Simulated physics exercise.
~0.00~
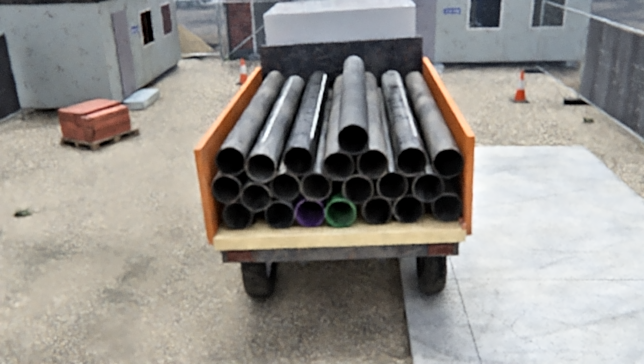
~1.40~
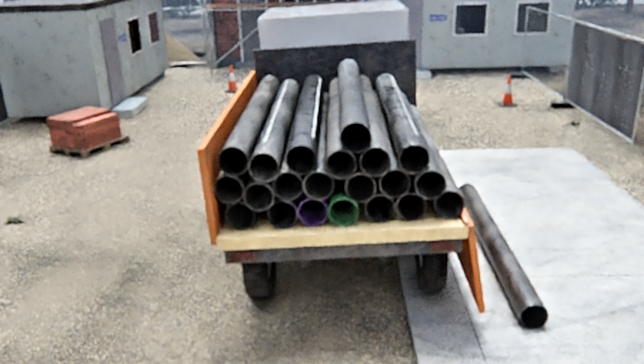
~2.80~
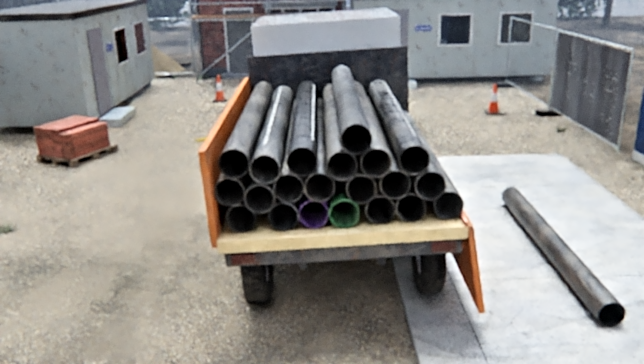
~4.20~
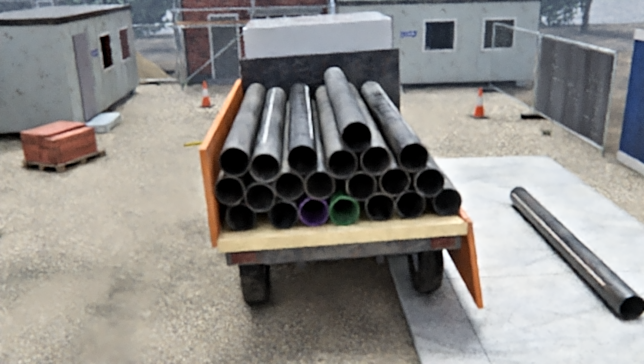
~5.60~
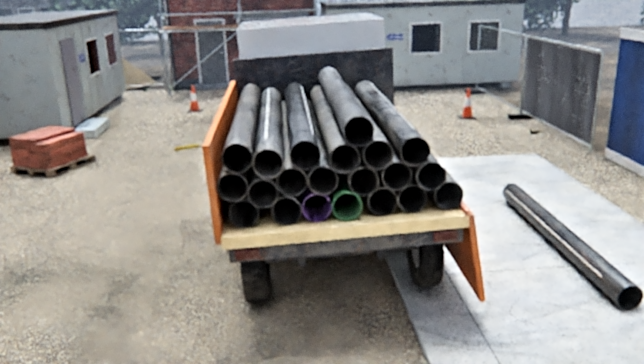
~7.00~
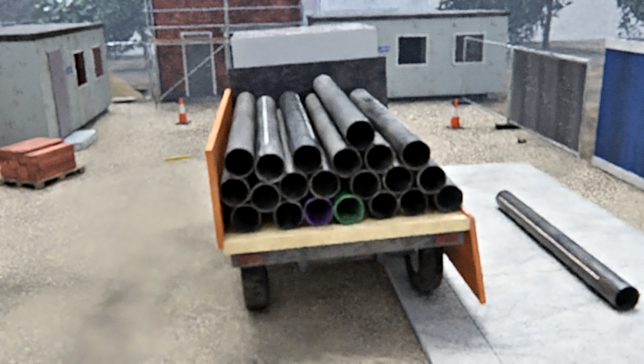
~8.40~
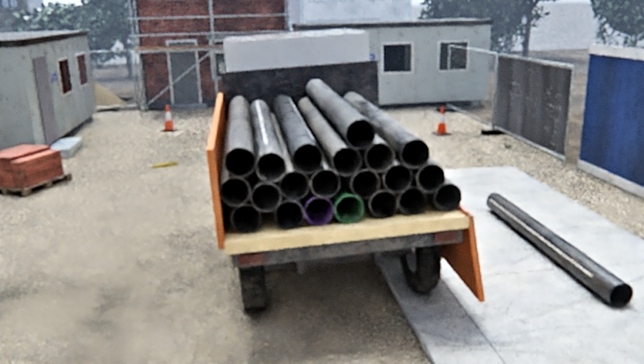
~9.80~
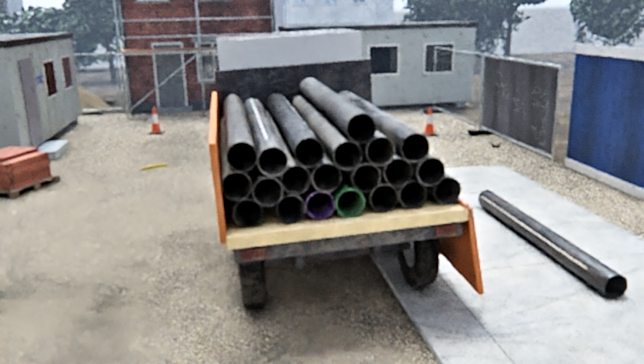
On a gravel yard with site cabins and a brick building behind, a flatbed lorry stands with its tail end facing us, loaded with a stack of hollow steel pipes held between orange side boards. One pipe low in the stack has a purple rim, and another beside it a green one. The right board drops open and hangs down, and a single pipe comes off that side onto the pale concrete slab. It rolls a little farther right and settles there. The view drifts sideways while the remaining pipes, purple and green included, stay stacked on the deck.
